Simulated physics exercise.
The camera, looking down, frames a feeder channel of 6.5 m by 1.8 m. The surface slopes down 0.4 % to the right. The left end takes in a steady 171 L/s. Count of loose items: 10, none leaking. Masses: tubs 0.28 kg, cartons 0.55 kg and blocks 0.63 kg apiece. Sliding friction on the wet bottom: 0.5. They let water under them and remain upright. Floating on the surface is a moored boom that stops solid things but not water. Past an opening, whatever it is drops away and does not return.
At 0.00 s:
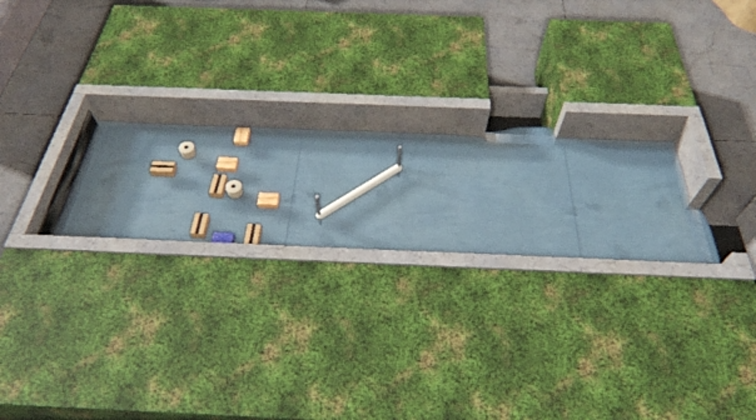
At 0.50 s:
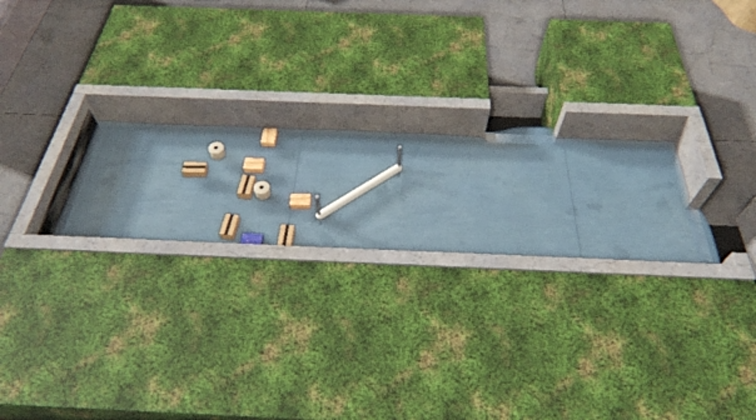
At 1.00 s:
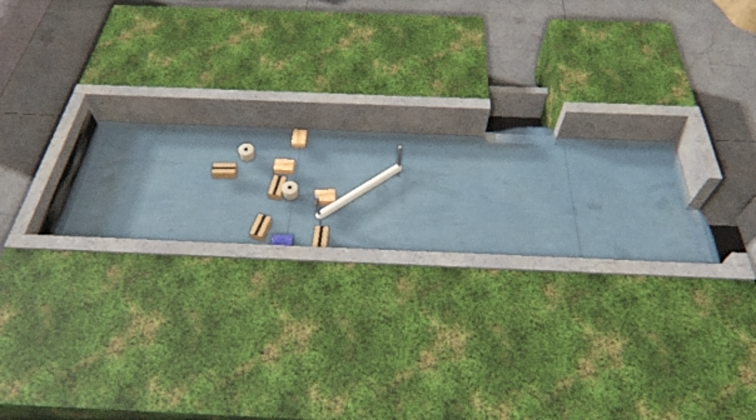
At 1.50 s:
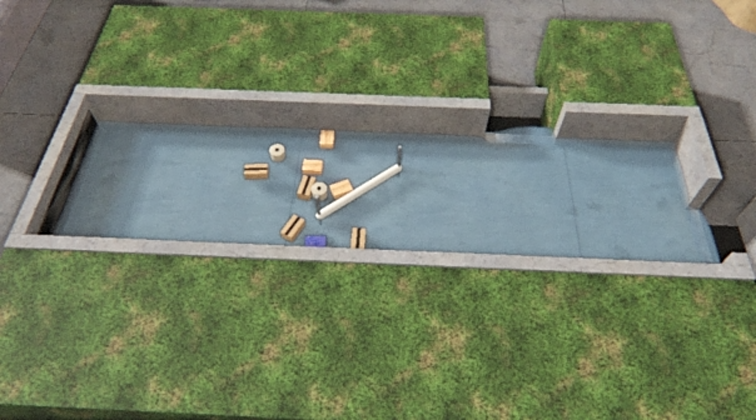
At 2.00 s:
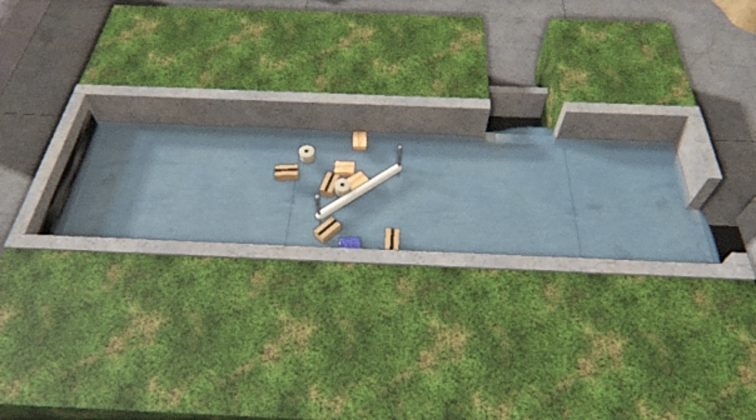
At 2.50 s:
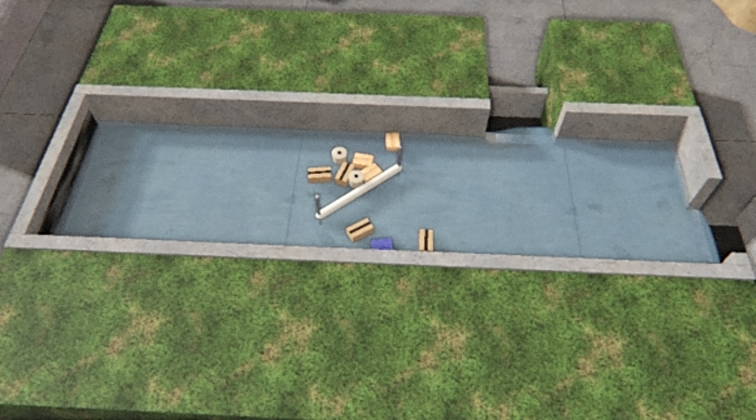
A shallow, concrete-walled channel of blue water between patches of grass is seen from above by a still camera. Tan boxes, pale round pieces with dark centres and one blue block float in a loose group at the left, with a white slanting boom near the middle. The group drifts right, several pieces turning and bunching along the boom while the blue block and a tan box pass below it.
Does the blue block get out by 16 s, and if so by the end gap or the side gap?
End opening.
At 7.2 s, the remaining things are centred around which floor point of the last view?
Near (599, 230).
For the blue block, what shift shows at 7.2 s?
Roughly 450 centimetres by that point.
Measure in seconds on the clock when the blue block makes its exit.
That happens at about 8.0 s.
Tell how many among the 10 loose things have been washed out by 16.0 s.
10 in total.
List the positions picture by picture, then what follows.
The blue block at (223, 239) floats; 14 cm deep round most things; 0 of 10 have shifted, in the first frame.
The blue block at (252, 240), afloat, 29 cm from its start; 14 cm deep round most things; 10 of 10 have shifted, in the second frame.
The blue block at (282, 241), afloat, 59 cm from its start; 14 cm deep round most things; 10 of 10 have shifted, in the third frame.
The blue block at (315, 242), afloat, 92 cm from its start; about 1790 L in view; 10 of 10 have shifted, in the fourth frame.
The blue block at (350, 244), afloat, 126 cm from its start; about 1790 L in view; 10 of 10 have shifted, in the fifth frame.
The blue block at (382, 245), afloat, 158 cm from its start; 14 cm deep round most things; 10 of 10 have shifted, in the sixth frame.
After 3.5 s the blue block is near (449, 248), 2.2 m from its start, afloat; 0 of 10 are out; 10 afloat.
After 7.2 s the blue block is near (658, 254), 4.3 m from its start, afloat; 6 of 10 are out; 4 afloat.
After 12.0 s the blue block has gone out by the end gap; 10 of 10 are out; 0 afloat.
After 16.0 s the blue block has gone out by the end gap; 10 of 10 are out; 0 afloat.
